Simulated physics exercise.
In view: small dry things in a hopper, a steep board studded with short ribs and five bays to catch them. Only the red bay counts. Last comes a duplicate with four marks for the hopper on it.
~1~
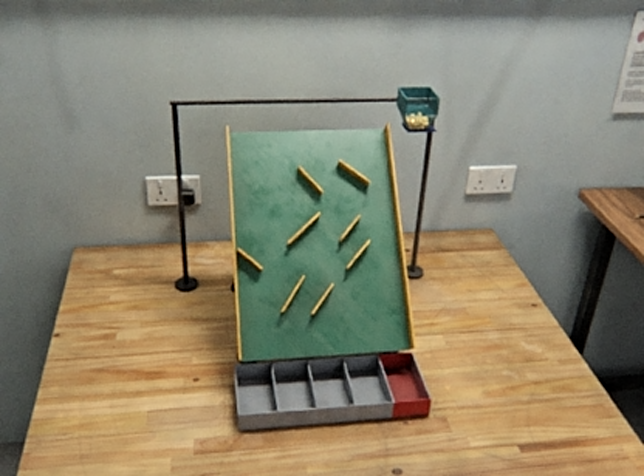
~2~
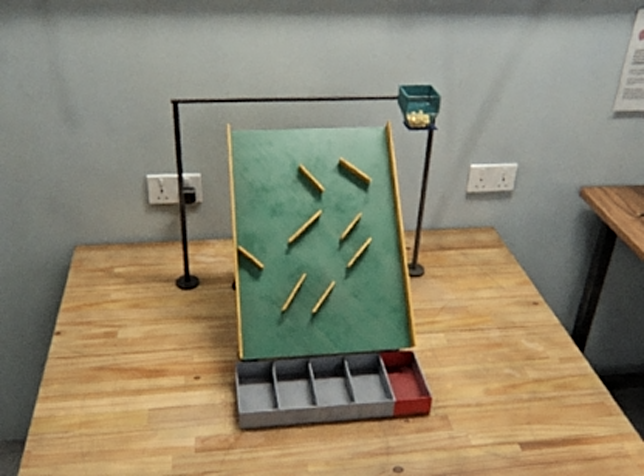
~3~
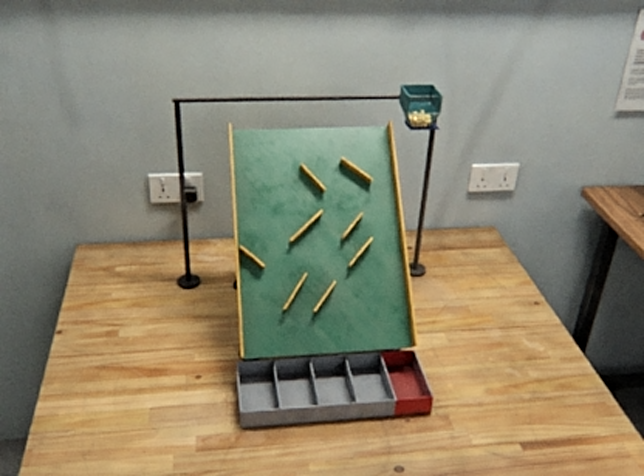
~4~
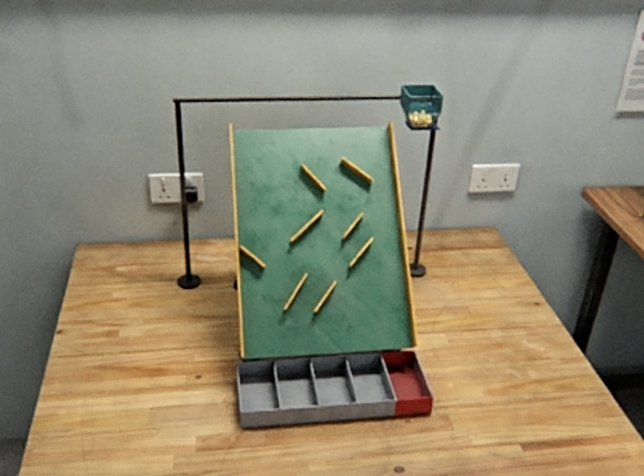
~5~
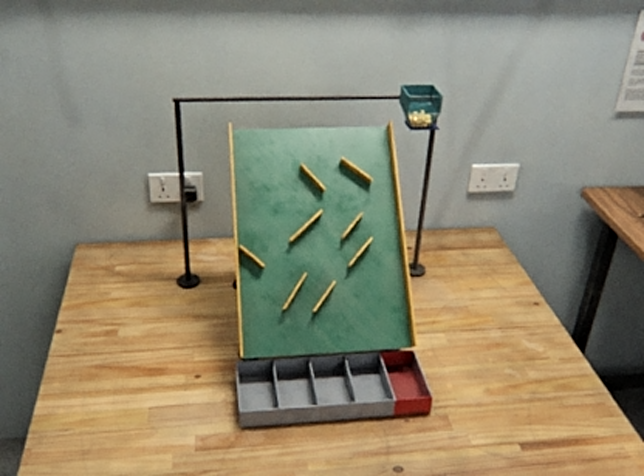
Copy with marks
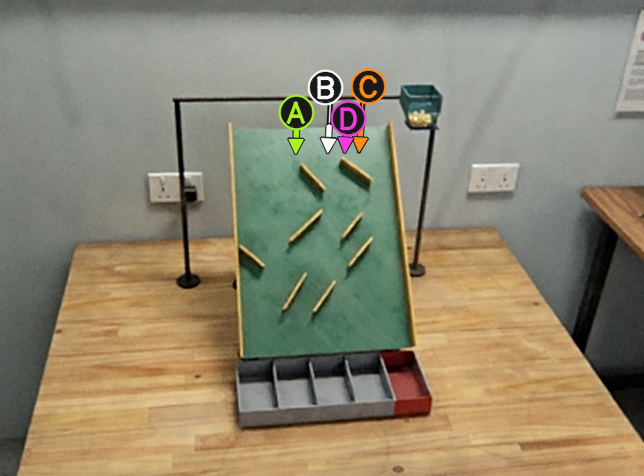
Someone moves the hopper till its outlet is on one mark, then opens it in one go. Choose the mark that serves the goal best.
Use mark C.
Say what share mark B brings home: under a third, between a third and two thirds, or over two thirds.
Under a third.
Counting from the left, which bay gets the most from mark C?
The fifth.
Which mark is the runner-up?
D.
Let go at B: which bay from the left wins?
It is the second one.
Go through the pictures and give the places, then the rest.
In the first frame, hopper near (416, 120), soya beans, door shut.
In the second frame, ribs (300, 164) to (324, 190), (340, 158) to (371, 180), (290, 241) to (321, 211).
In the third frame, ribs (344, 236) to (363, 212), (240, 246) to (265, 266), (350, 265) to (372, 238).
In the fourth frame, ribs (285, 309) to (307, 274), (315, 311) to (336, 282).
In the fifth frame, red bay near (413, 405), number 5 of 5 from the left.
On the marked copy, mark A meets the board at (295, 148); mark B meets the board at (328, 147); mark C meets the board at (359, 146); mark D meets the board at (345, 147).
If A is chosen, none at all in the red bay, all but a few in other bays, only a few outside the box.
If B is chosen, a small share in the red bay, the bulk in other bays.
If C is chosen, the bulk in the red bay, a small share outside the box.
If D is chosen, close to two thirds in the red bay, close to a quarter in other bays, a small share outside the box.
